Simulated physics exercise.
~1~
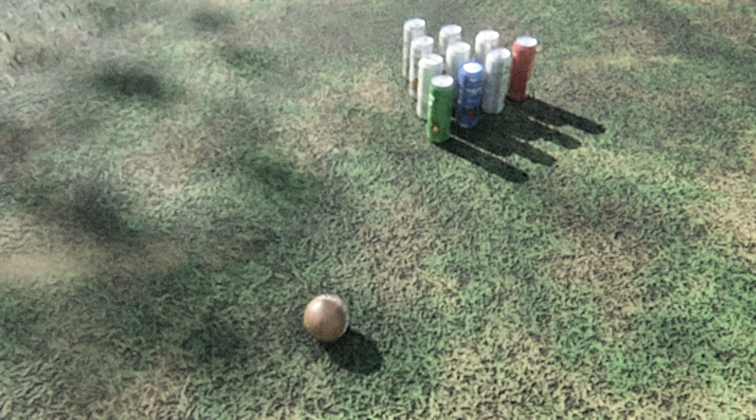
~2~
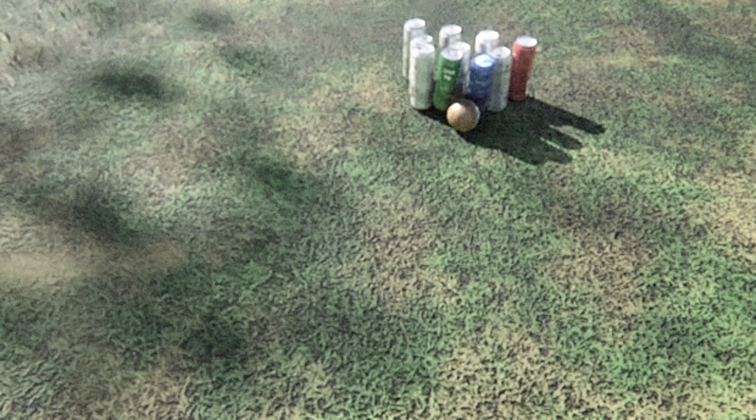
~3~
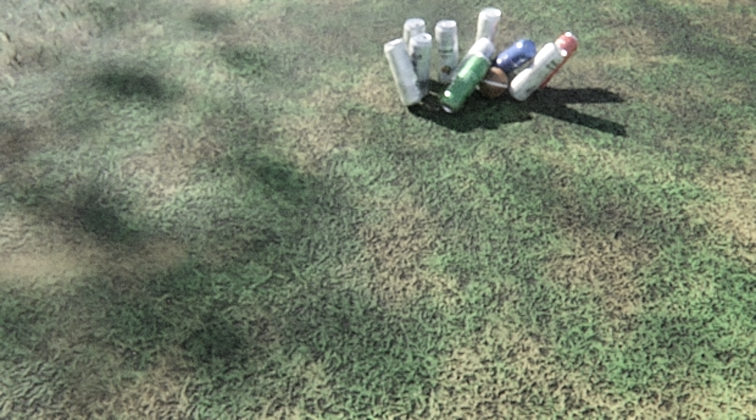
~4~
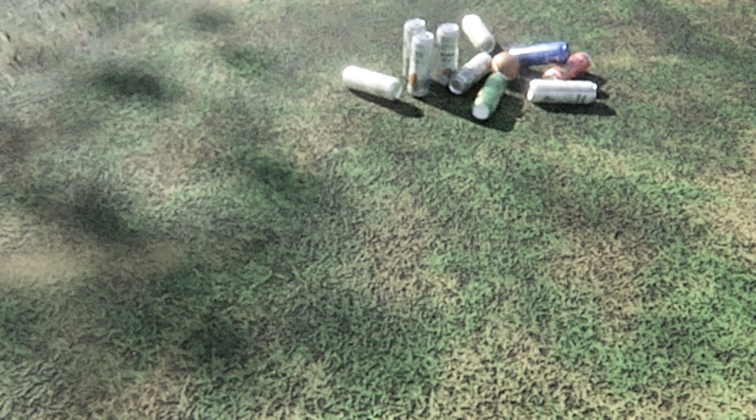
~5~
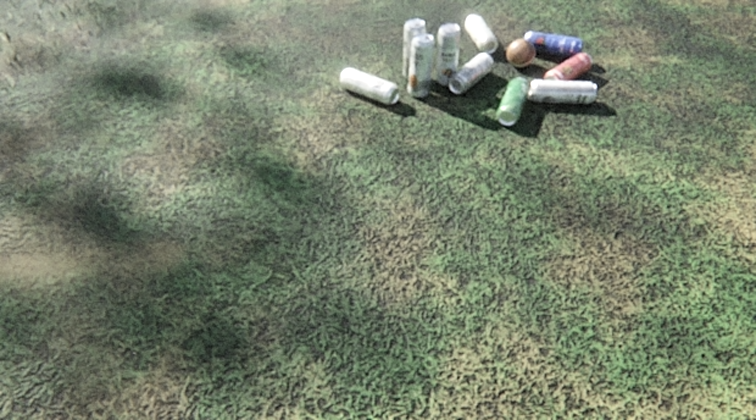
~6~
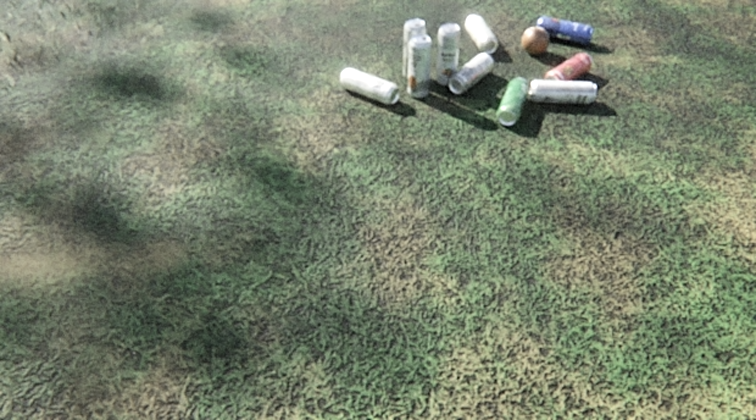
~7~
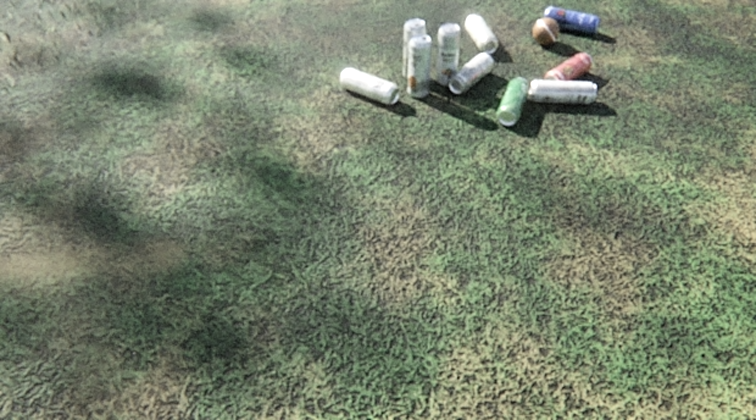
A brown wooden ball rolls across patchy green and tan grass toward a tight cluster of ten upright tubes, seen from above by a still camera. The tubes stand at the upper right, mostly white, with a green one in front, a blue one beside it and a red one at the right edge. The ball strikes the front of the group, and the green and blue tubes tip. Others lean and topple outward, the red one among them. The ball pushes on to the upper right alongside the fallen blue tube, leaving seven tubes lying flat and three white ones standing at the left.
